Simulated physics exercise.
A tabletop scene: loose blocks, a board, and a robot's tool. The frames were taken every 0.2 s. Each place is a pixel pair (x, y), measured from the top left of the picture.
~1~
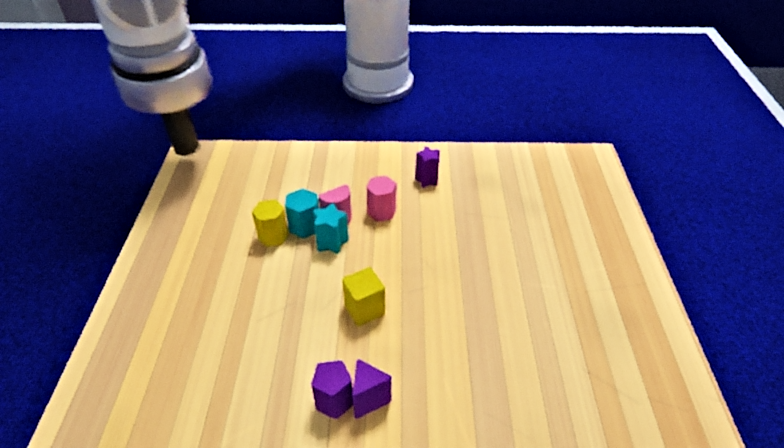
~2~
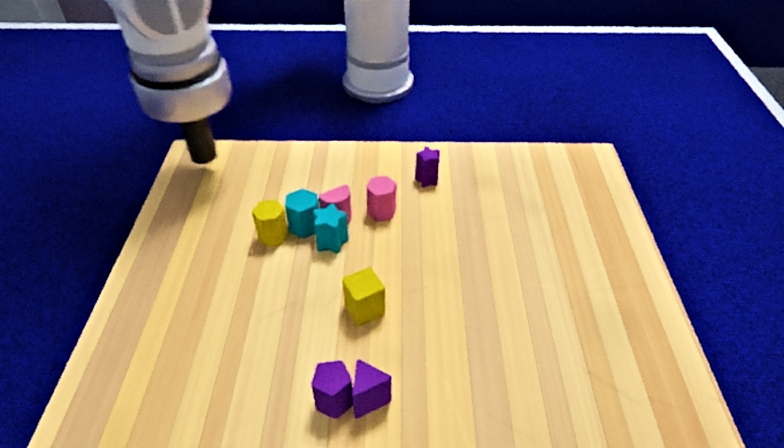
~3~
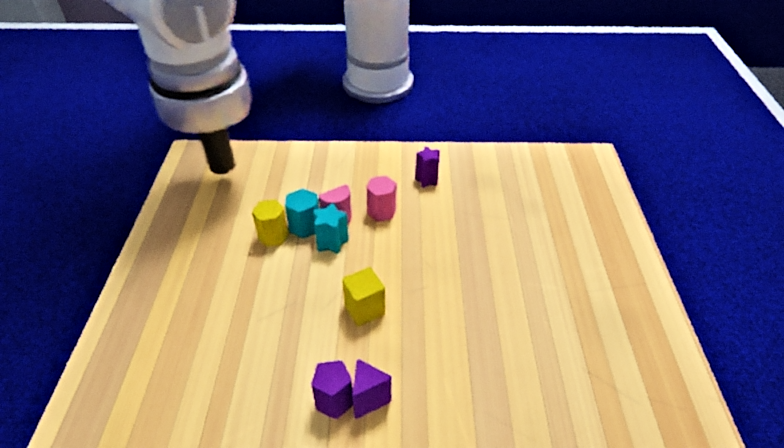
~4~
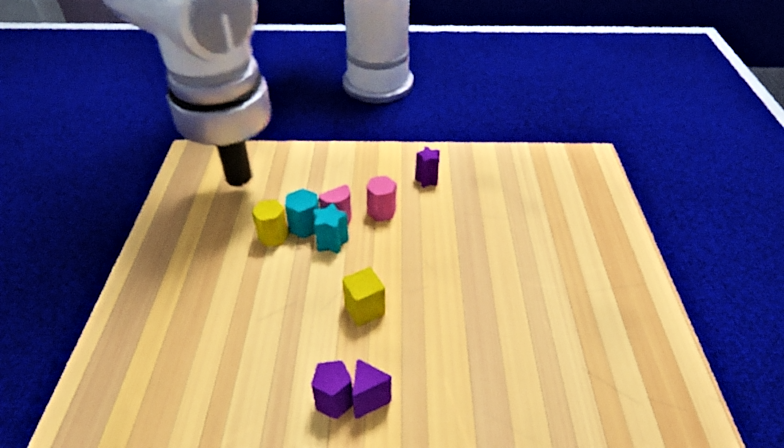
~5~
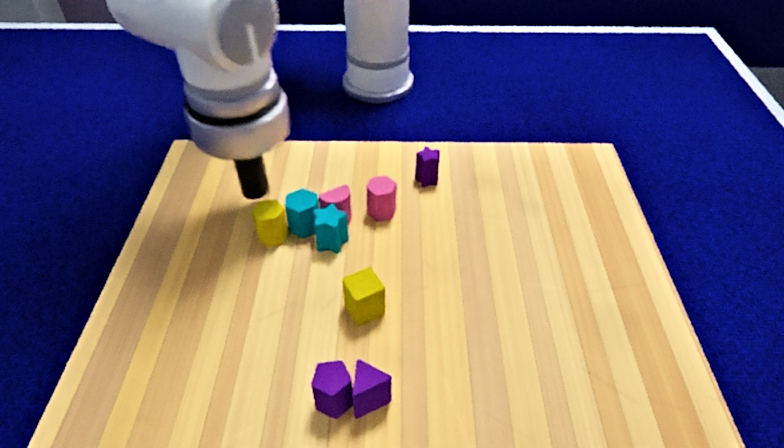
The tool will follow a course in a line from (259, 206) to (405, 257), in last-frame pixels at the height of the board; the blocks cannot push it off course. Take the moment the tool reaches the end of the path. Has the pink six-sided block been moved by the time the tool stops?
I'd say no.
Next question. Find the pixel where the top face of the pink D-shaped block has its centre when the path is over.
Most likely (365, 199).
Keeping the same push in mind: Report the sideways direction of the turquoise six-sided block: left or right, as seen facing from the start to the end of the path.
It heads right.
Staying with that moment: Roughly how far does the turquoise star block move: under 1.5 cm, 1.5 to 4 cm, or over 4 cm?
My prediction: Over 4 cm.
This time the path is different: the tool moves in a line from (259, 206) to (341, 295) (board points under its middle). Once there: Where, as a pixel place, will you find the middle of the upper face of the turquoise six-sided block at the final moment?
At pixel (324, 209).
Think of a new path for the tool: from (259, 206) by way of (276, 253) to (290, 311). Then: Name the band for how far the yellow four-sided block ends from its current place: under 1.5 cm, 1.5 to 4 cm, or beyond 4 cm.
Distance: Less than 1.5 cm.
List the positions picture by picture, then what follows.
In the first picture, tool's lower end (187, 149); turquoise six-sided block (301, 199); turquoise star block (329, 215); pink D-shaped block (336, 194); pink six-sided block (381, 185).
In the second picture, tool (205, 157); blocks still.
In the third picture, tool (223, 167); blocks still.
In the fourth picture, tool (240, 178); blocks still.
In the fifth picture, tool (256, 191); turquoise six-sided block (301, 199); turquoise star block (329, 215); pink D-shaped block (336, 194); pink six-sided block (381, 185).
What follows on the original path. One third of the way, tool (303, 208); turquoise six-sided block (324, 210); turquoise star block (342, 226); pink D-shaped block (351, 195), turned 30° anticlockwise.
Two thirds of the way, tool (353, 226); turquoise six-sided block (367, 233), turned 45° clockwise; turquoise star block (373, 256), turned 15° clockwise; pink D-shaped block (363, 198), turned 110° anticlockwise.
At the end, tool (405, 243); turquoise six-sided block (408, 255), turned 100° clockwise; turquoise star block (390, 276), turned 60° clockwise; pink D-shaped block (365, 199), turned 125° anticlockwise; pink six-sided block still.
